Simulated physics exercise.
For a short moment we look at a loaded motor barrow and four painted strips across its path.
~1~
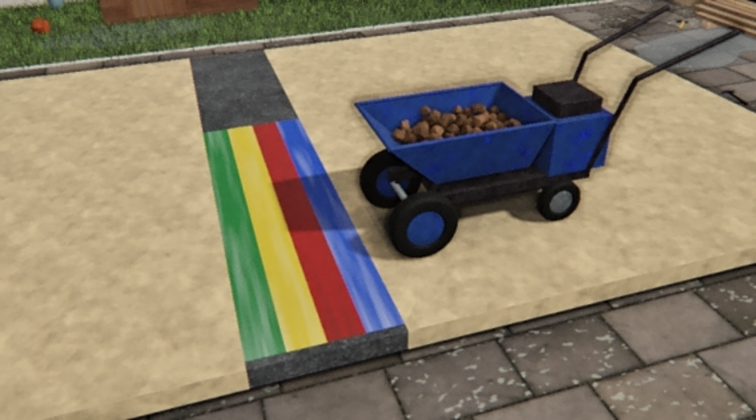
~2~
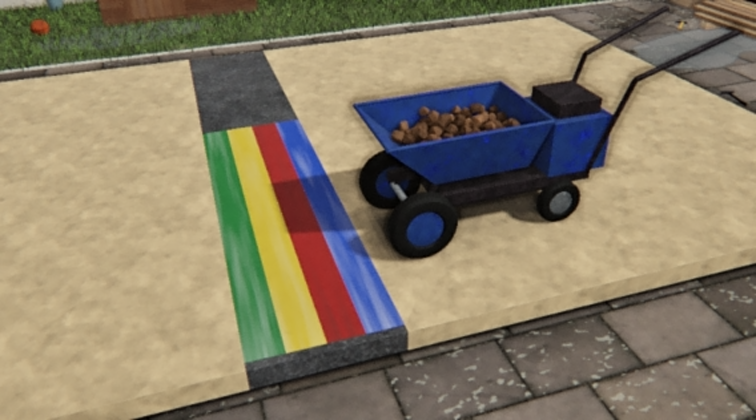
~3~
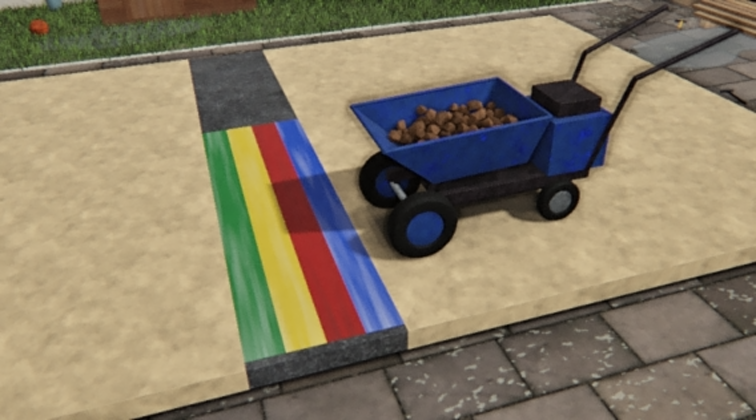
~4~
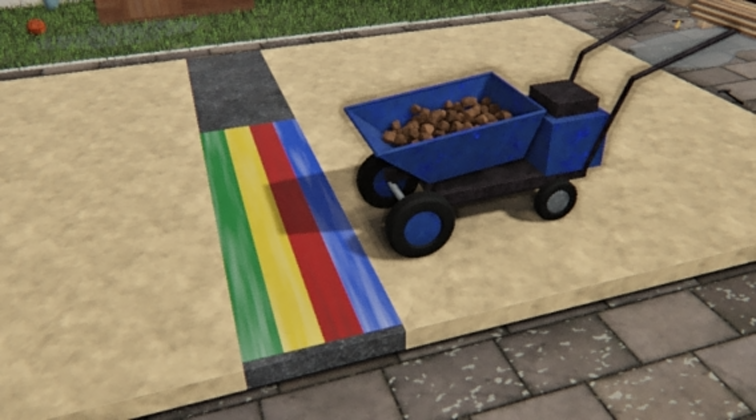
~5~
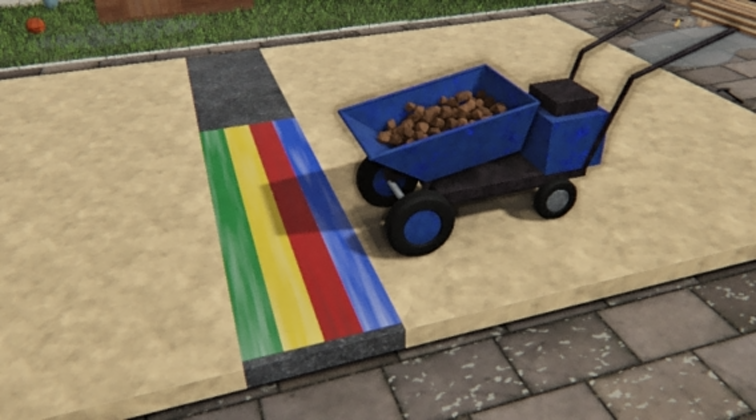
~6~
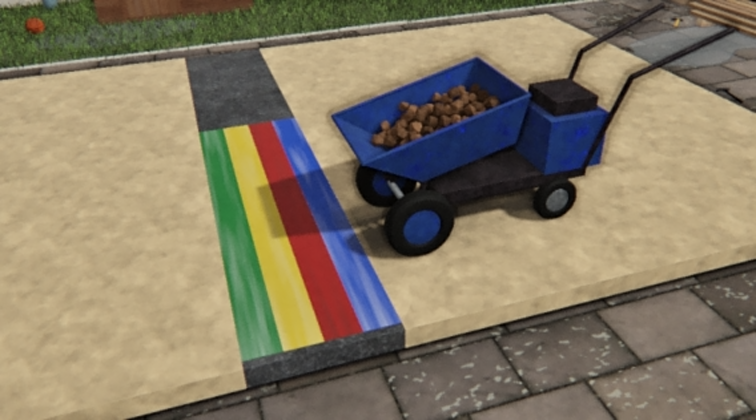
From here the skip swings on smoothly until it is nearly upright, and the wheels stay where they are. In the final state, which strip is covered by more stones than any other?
The yellow strip is.
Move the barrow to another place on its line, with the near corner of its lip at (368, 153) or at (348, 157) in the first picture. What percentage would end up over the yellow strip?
Roughly 30 per cent at the first spot and 10 per cent at the second.
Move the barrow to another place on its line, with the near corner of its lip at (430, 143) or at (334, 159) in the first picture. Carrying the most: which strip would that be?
To begin with red, and after that that green strip.
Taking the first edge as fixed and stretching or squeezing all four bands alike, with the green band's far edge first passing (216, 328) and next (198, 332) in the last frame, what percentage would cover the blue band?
About 0 per cent first, then about 0 per cent.
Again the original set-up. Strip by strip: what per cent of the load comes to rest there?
Per strip, roughly: Blue 0, red 15, yellow 35, green 20.
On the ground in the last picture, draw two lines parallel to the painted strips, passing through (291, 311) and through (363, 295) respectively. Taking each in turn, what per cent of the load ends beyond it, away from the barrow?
In order: 50 percent, then 90 percent.
Soon after the last picture, skip tipped steeply; all in the skip.
A little later, skip tipped right over; about half in the skip; about a quarter over the red strip; about a quarter over the yellow strip; a stray few over the green strip.
Later still, skip tipped right over; a small part in the skip; a small part over the red strip; about a third over the yellow strip; about a quarter over the green strip; a small part off the paint.
At rest, skip tipped right over; a small part in the skip; none over the blue strip; a small part over the red strip; about a third over the yellow strip; about a quarter over the green strip; a small part off the paint.
